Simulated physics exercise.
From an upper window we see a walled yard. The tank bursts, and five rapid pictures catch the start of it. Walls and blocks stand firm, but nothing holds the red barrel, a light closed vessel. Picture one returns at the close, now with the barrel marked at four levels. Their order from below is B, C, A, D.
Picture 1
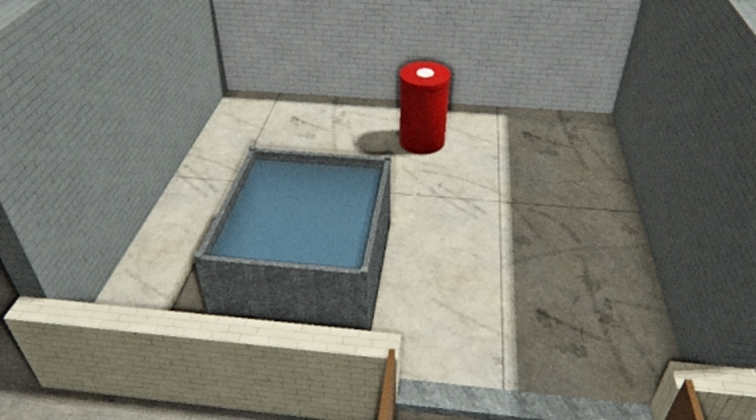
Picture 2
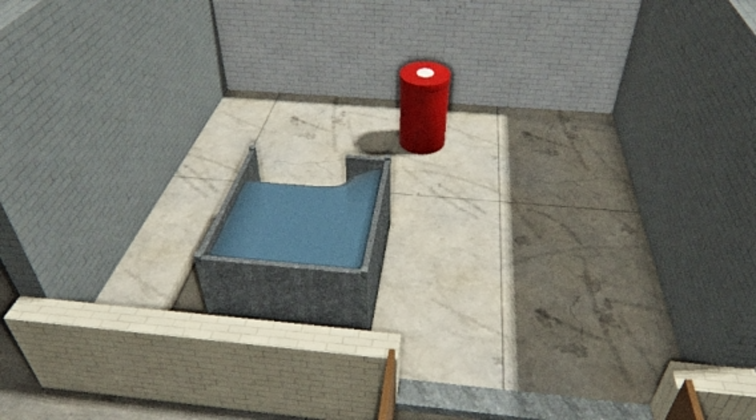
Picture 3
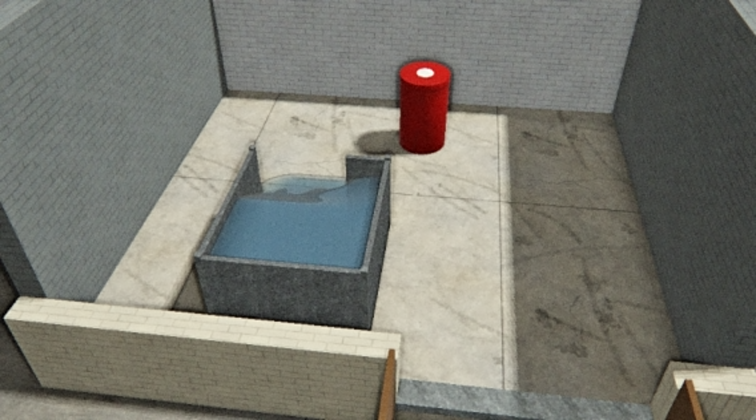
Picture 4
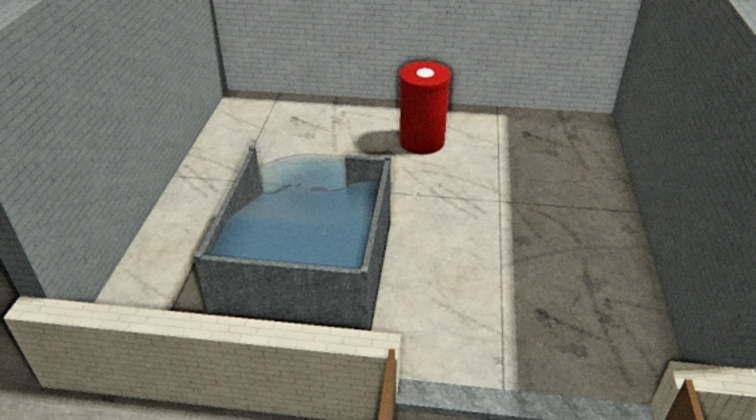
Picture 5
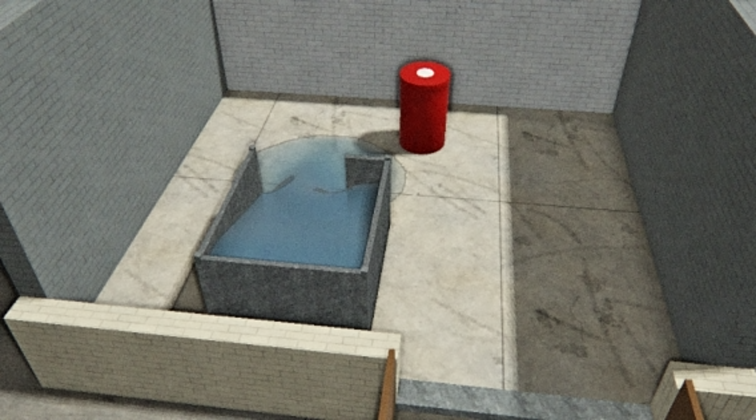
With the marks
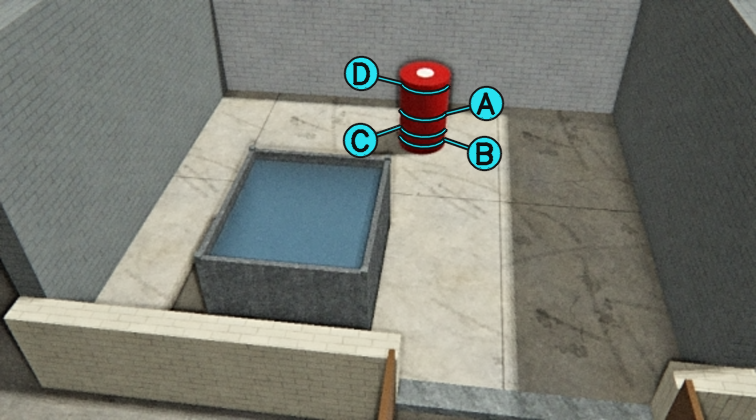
Blue water pours through a gap that opens in the far side of a square grey tank, spreading in a thin, rounded sheet over the floor behind it and towards the barrel. The walled yard is seen from above, with the tank left of centre and a white-spotted red barrel beyond it to the right. Pale brick lines the front, while the barrel and camera stay still.
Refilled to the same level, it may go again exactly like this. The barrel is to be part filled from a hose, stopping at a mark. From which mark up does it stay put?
Go for C.
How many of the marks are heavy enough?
Three.
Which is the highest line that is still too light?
B it is.
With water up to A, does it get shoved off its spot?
No, that is safe.
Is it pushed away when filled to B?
Yes, it does.
On the marked copy, A at (422, 120); B at (420, 146); C at (421, 137); D at (423, 93); from the bottom up B, C, A, D.
Choosing A, it does not move.
Choosing B, it is pushed about its own width away.
Choosing C, it does not move.
Choosing D, it does not move.
